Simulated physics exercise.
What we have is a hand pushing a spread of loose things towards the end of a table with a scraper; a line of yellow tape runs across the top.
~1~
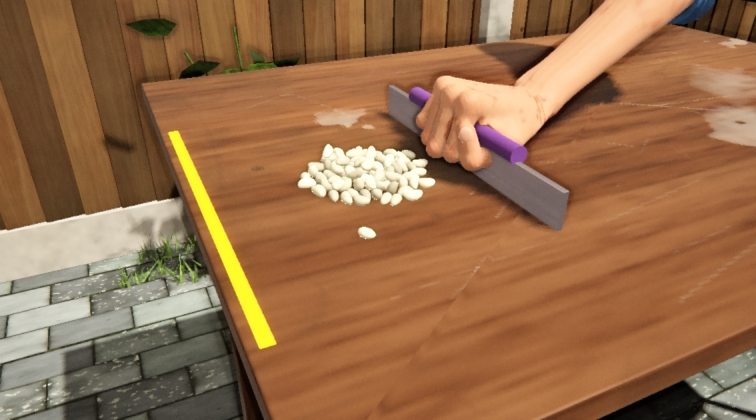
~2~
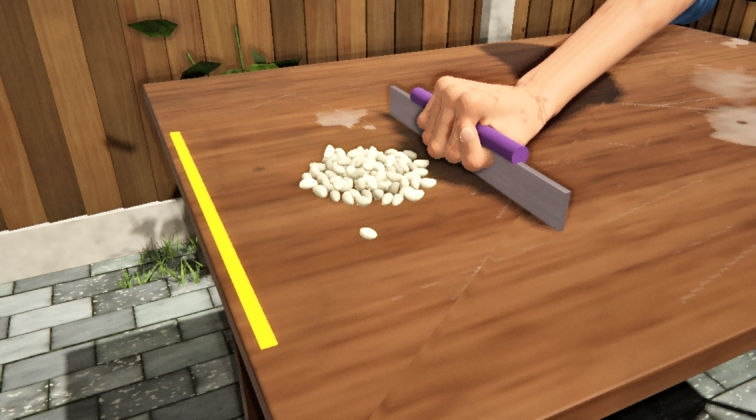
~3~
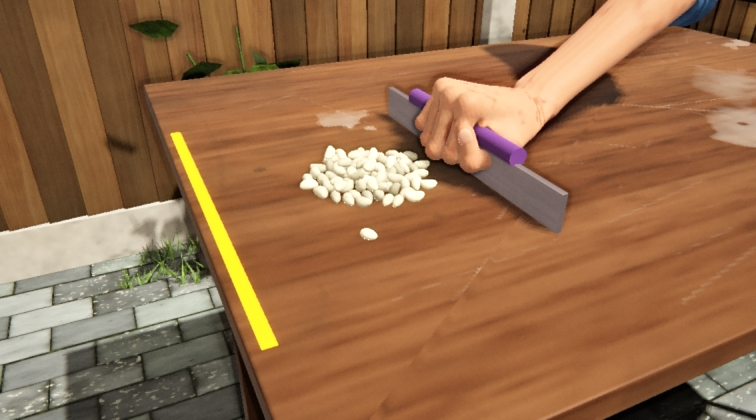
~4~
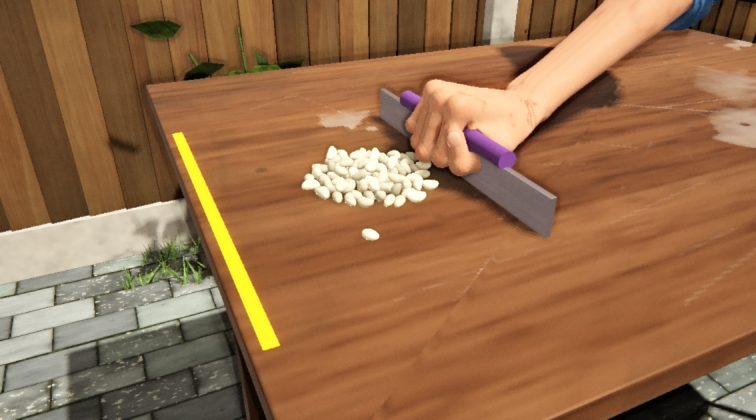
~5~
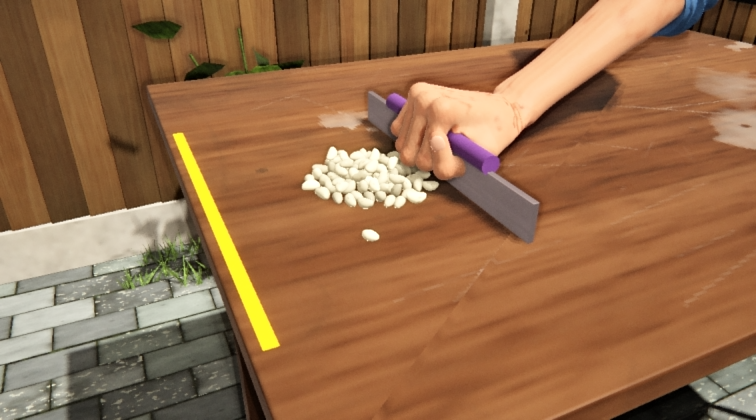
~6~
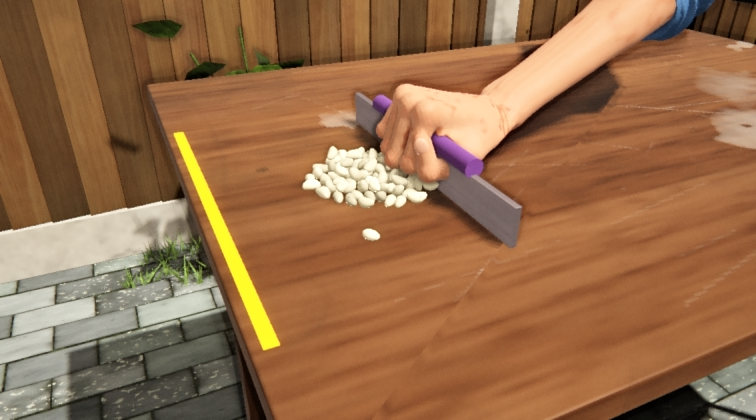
A hand held a purple-handled scraper still beside a pile of white beans on a wooden table, then slid it a short way left against the pile, which barely moved.
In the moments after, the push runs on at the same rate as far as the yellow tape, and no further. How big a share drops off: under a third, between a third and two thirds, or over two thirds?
It shoves beyond two thirds off the end.
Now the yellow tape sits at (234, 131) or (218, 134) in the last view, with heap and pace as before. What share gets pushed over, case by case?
That would be some 10 % the first time and some 30 % the second.
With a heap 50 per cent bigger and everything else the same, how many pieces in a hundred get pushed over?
I'd expect around 100 per cent.
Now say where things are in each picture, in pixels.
Scraper (547, 199), at rest; yellow tape (176, 138), right by the edge; edge at (192, 215); the heap (364, 170), white beans, in the first picture.
Scraper (548, 200), at rest, in the second picture.
Scraper (546, 201); the heap (366, 171), in the third picture.
Scraper (535, 205), in the fourth picture.
Scraper (518, 211); the heap (368, 172), in the fifth picture.
Scraper (501, 215); yellow tape (181, 139); edge at (196, 216); the heap (368, 172), about a tenth pushed along, in the sixth picture.
Just after the last frame, scraper still moving, near (316, 156); heap all on the table, its front near (223, 198).
A moment on, scraper stopped at the yellow tape; heap the larger part over the edge.
Further on, scraper stopped at the yellow tape; heap every one over the edge.
When it is over, scraper stopped at the yellow tape; heap every one over the edge.
